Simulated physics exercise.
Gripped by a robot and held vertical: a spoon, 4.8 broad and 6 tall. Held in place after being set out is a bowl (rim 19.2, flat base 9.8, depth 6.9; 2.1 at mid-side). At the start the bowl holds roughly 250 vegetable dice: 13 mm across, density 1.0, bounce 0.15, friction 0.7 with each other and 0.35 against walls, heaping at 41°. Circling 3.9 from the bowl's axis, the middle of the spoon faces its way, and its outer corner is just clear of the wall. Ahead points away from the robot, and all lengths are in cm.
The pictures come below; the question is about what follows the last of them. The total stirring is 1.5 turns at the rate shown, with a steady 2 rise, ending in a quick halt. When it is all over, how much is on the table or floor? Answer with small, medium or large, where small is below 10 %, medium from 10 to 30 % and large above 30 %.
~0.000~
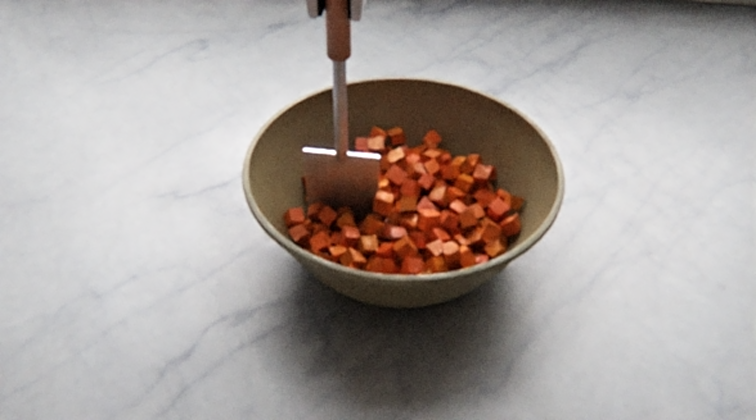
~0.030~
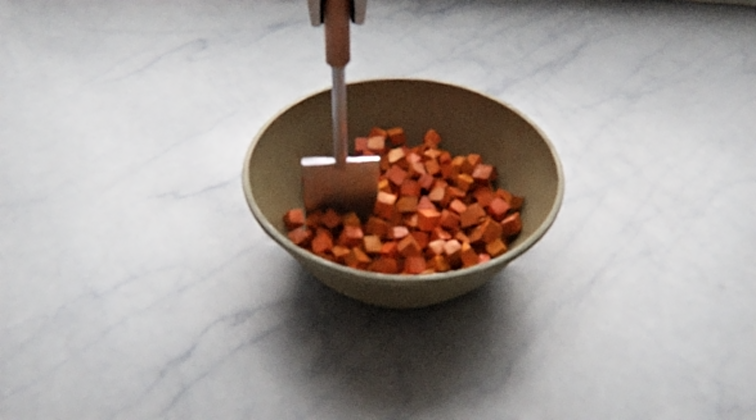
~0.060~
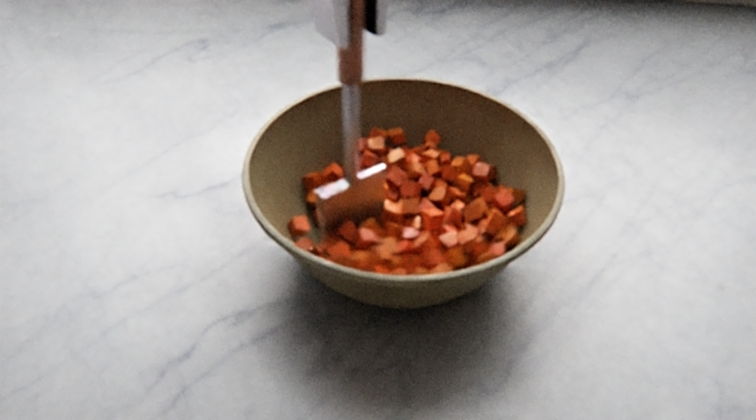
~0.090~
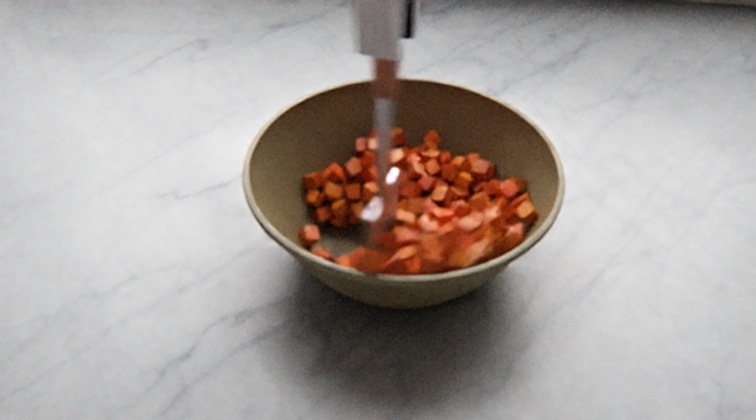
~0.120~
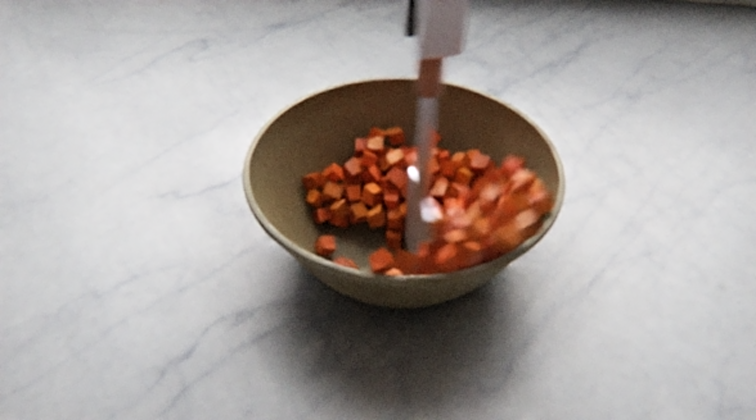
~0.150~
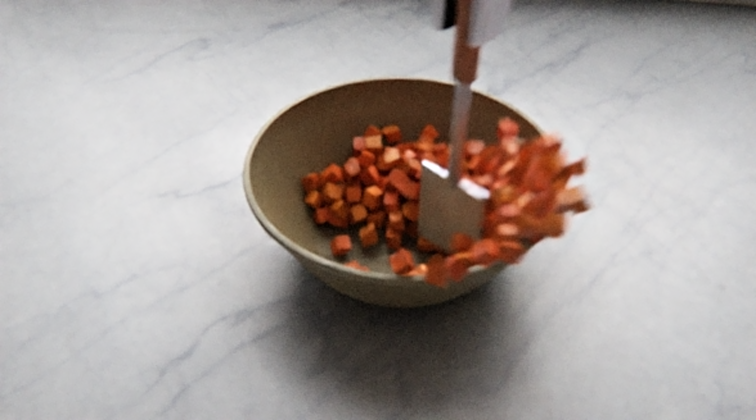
It is large.
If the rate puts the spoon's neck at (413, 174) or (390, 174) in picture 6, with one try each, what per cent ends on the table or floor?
First try: About 25 %; second try: About 20 %.
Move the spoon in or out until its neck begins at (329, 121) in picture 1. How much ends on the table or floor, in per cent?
Table or floor share: Near 40 %.
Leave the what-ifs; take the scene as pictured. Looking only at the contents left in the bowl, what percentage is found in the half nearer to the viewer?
Roughly 45 per cent.
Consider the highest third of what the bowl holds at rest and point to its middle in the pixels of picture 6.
In the final view it lies around (469, 196).
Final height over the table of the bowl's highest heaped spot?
Roughly 6.0 cm.
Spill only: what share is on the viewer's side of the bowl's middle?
Near 40 in a hundred.
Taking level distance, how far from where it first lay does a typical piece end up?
Roughly 12 cm.
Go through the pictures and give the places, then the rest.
The spoon neck at (341, 134), 0° round; upper third of the load around (412, 204), from x 295 to 515, top at y 135; 254 in the bowl, in the first frame.
The spoon neck at (340, 141), 13° round; upper third of the load around (412, 211), from x 295 to 515, top at y 135, in the second frame.
The spoon neck at (352, 160), 45° round; upper third of the load around (414, 232), from x 300 to 515, top at y 135, in the third frame.
The spoon neck at (384, 173), 78° round; upper third of the load around (432, 239), from x 310 to 530, top at y 135, in the fourth frame.
The spoon neck at (423, 173), 112° round; upper third of the load around (480, 225), from x 315 to 545, top at y 135, in the fifth frame.
The spoon neck at (456, 159), 145° round; upper third of the load around (511, 193), from x 310 to 575, top at y 125; 244 in the bowl, 10 in flight or on the tool, in the sixth frame.
After 0.28 s, 294° round, highest piece 10 above the table; 183 in the bowl, 8 on the table or floor, 63 in flight or on the tool.
After 0.42 s, 83° round, highest piece 9 above the table; 144 in the bowl, 80 on the table or floor, 30 in flight or on the tool.
After 0.68 s, 180° round, highest piece 5 above the table; 134 in the bowl, 120 on the table or floor.
After 1.38 s, 180° round, highest piece 5 above the table; 134 in the bowl, 120 on the table or floor.
In the end, 134 in the bowl, 120 on the table or floor. That is 47 % on the table or floor.
